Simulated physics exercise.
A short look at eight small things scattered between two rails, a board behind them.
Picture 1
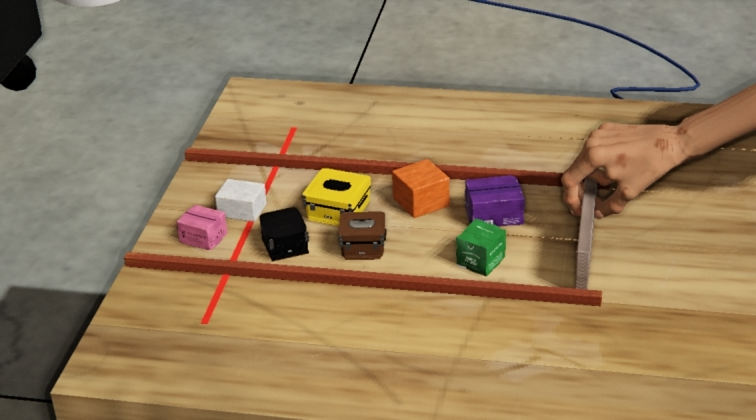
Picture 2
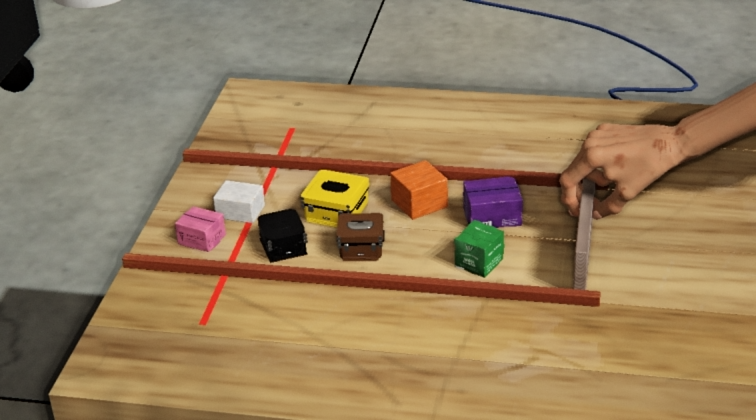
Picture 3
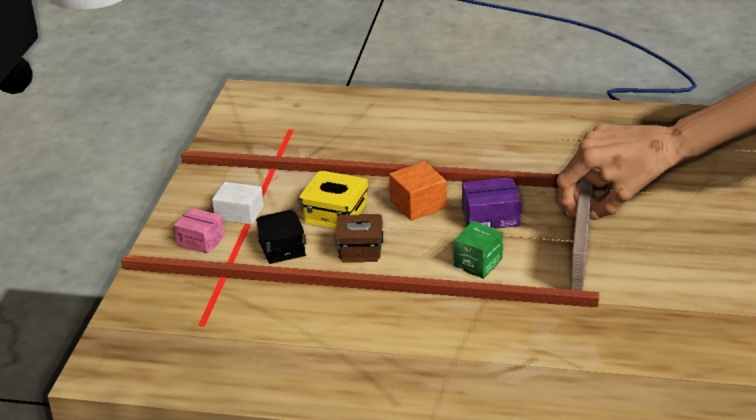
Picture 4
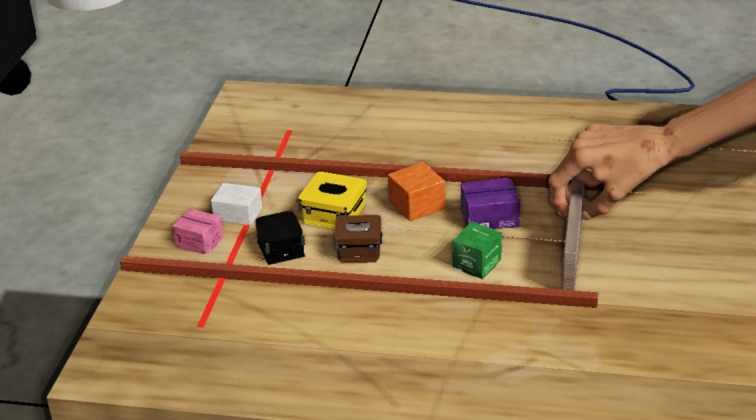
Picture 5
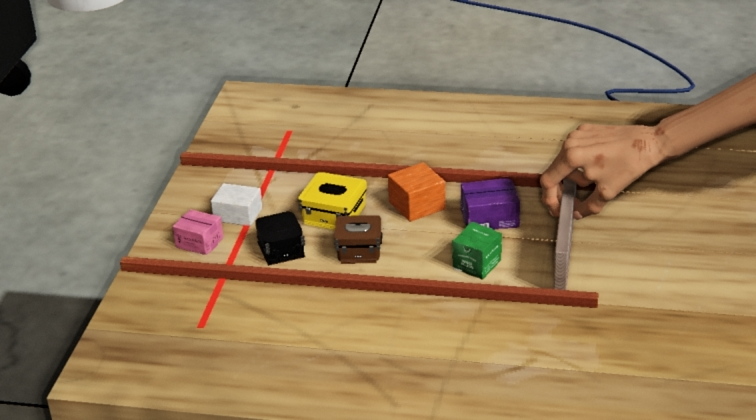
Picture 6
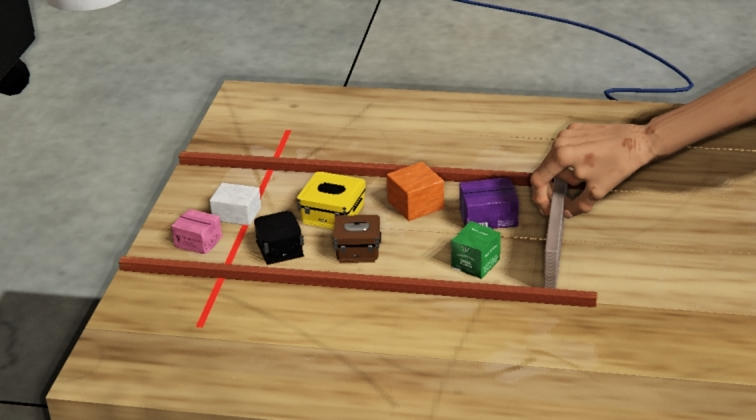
In the video, eight small colourful boxes and cases sit between two reddish rails on a wooden table crossed by a red line, while a hand at the right slides an upright board a short way left toward them.
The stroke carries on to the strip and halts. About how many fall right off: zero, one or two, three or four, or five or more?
In the end the number that fall off is one or two.
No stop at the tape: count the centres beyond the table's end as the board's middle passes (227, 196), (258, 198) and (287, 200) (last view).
Place by place, 3, 2 and 0.
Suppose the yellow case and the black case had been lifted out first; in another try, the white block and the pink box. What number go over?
0 in the first case, 0 in the second.
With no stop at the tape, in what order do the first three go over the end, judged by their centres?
In order: The pink box, the white block, the black case.
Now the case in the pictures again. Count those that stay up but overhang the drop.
The number is 2.
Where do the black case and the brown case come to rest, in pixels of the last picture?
The black case stops around (136, 238); the brown case around (180, 231).
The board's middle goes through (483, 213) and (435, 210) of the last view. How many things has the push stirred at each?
The counts are 3 and 4.
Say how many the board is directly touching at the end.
That makes 2.
Soon after, none off yet; pink box at rest near (197, 231); white block at rest near (236, 204); black case at rest near (279, 238).
After that, none off yet; pink box at rest near (197, 231); white block displaced about its own width near (211, 210); black case displaced a little near (261, 237).
And then, none off yet; pink box displaced about its own width near (144, 235); white block displaced about its own width near (170, 213); black case displaced well along near (181, 237).
In the end, the number that fall off is one or two; gone, white block and pink box.
